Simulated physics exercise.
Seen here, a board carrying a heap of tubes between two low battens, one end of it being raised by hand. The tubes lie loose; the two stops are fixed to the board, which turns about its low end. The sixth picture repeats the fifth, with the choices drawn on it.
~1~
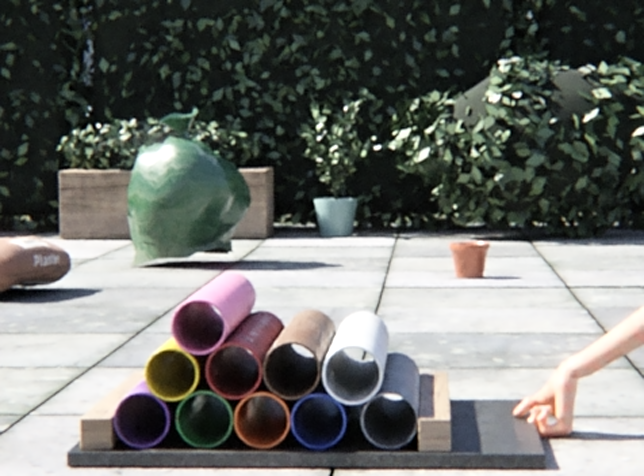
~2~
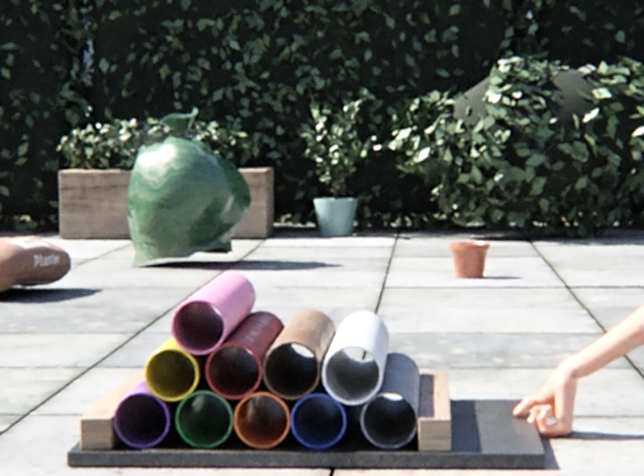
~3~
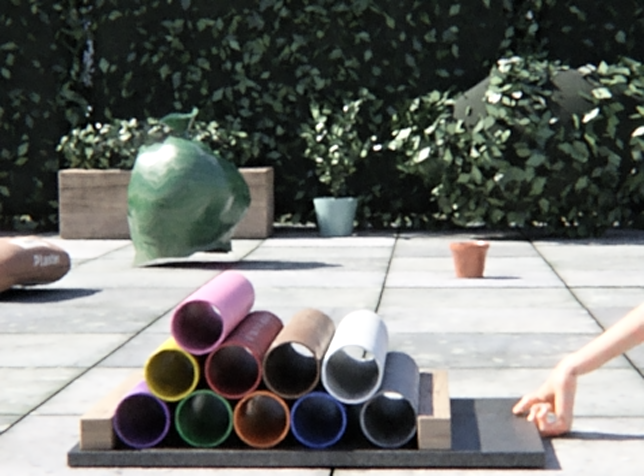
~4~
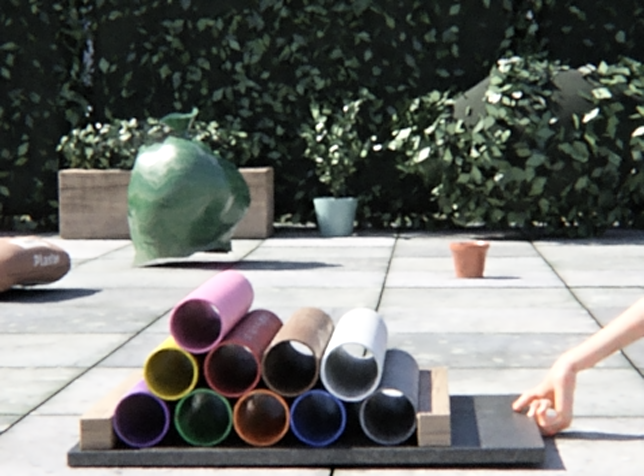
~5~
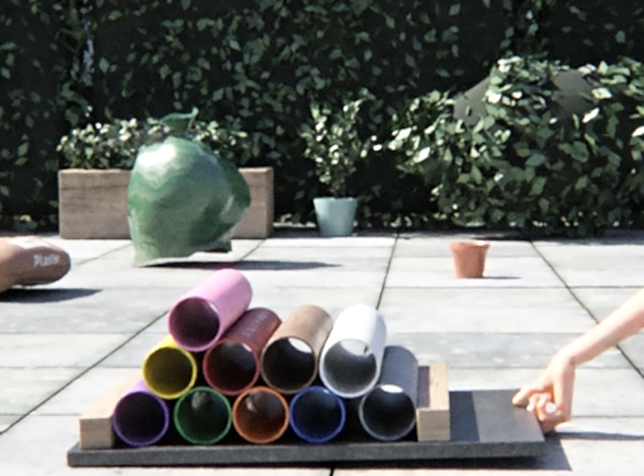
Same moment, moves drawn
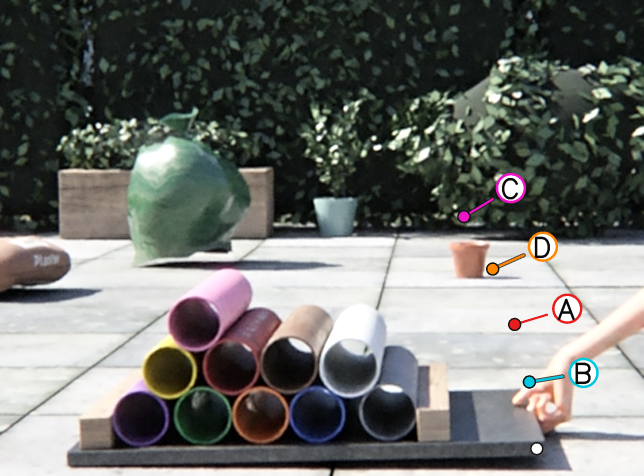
A stack of colourful tubes sat between two wooden strips on a dark board on a patio, while a hand at the right raised that end very slightly and the tubes stayed stacked together.
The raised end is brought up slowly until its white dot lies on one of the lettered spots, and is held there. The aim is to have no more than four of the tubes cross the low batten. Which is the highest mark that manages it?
The answer is mark D.
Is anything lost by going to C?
Yes, at C.
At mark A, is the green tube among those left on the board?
Yes.
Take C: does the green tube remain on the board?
Yes, with C.
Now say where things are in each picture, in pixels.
Yellow tube (172, 374); brown tube (292, 370); white tube (353, 375), in the first picture.
White tube (353, 374); pink tube (199, 326), in the second picture.
Board (315, 414); grey tube (390, 419); orange tube (262, 419), in the third picture.
Board (314, 412); purple tube (141, 419); green tube (204, 418), in the fourth picture.
Board (314, 409); purple tube (141, 418); green tube (203, 416), in the fifth picture.
On the copy, A at (515, 324); B at (530, 382); C at (464, 216); D at (492, 269); the white dot at (537, 449).
On D. First, board at 15°.
Then, board at 24°.
Finally, board at 24°, none over the low batten.
By contrast, A none over the low batten; B none over the low batten; C five over the low batten.
